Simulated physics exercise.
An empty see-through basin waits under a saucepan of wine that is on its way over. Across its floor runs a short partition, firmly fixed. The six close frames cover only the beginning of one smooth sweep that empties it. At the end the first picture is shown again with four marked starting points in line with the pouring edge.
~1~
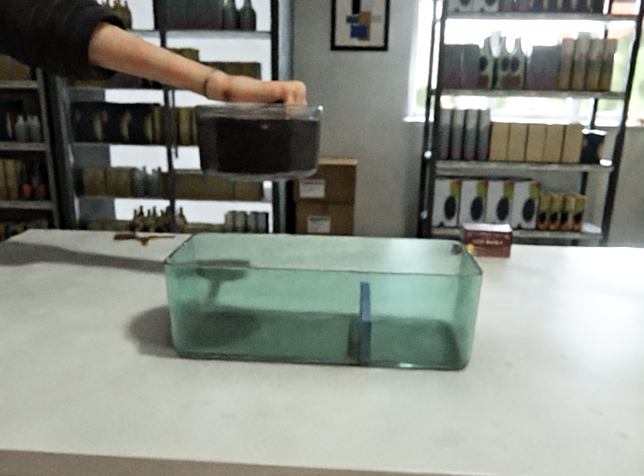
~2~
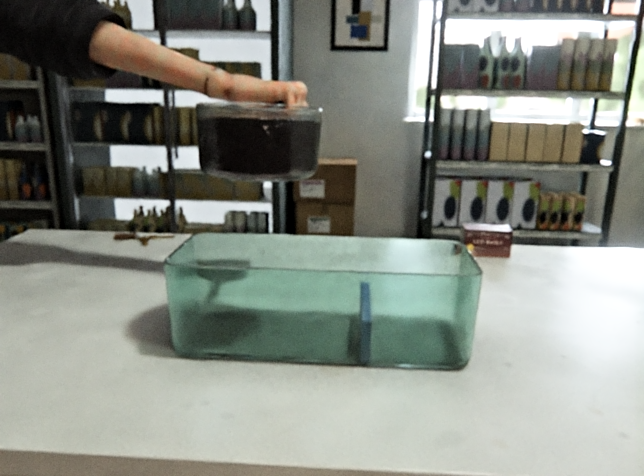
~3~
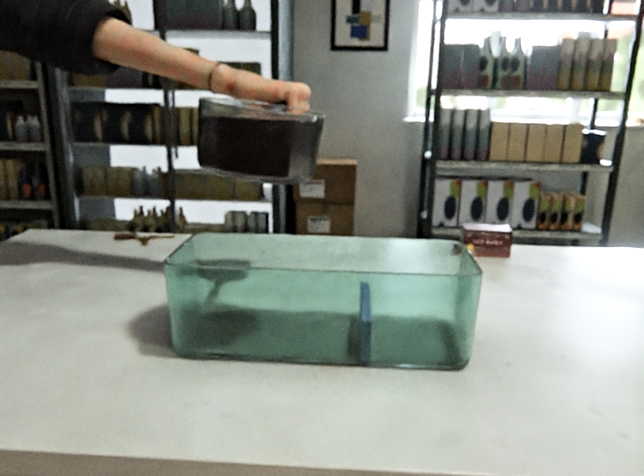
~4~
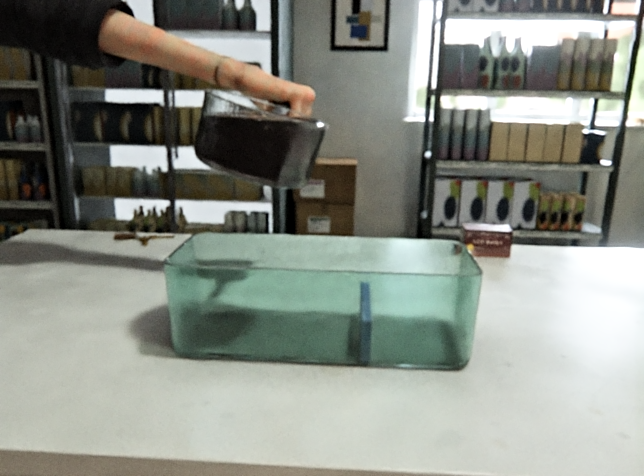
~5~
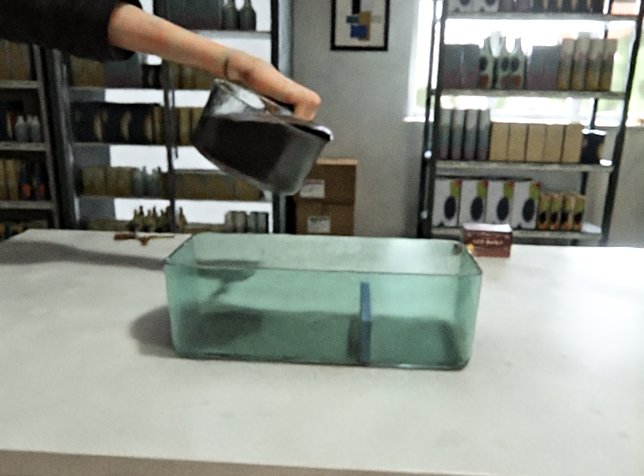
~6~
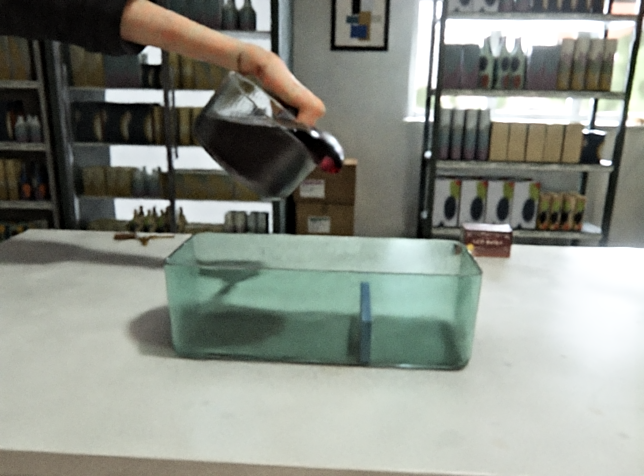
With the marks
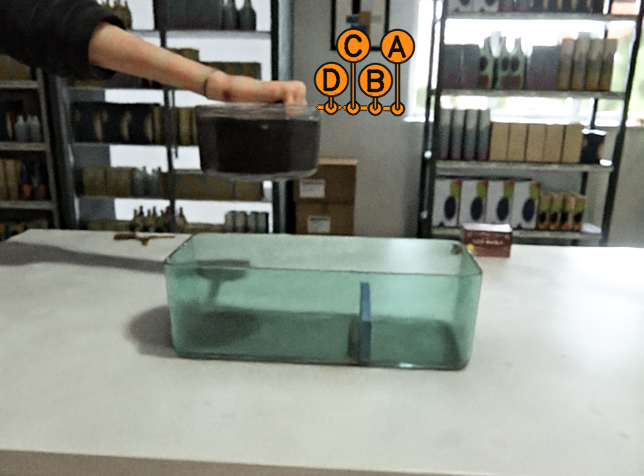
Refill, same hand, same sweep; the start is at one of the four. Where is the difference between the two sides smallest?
Place D.
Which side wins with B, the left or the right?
The right one.
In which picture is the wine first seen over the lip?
Picture 5.
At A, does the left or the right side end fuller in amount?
The right side.
On the marked copy, A at (397, 108); B at (375, 108); C at (353, 107); D at (331, 107).
With A, about 14 % ends left of the wall and 77 % right of it; 9 % is lost outside.
With B, about 17 % ends left of the wall and 78 % right of it; 5 % is lost outside.
With C, about 35 % ends left of the wall and 61 % right of it; 3 % is lost outside.
With D, about 49 % ends left of the wall and 50 % right of it.
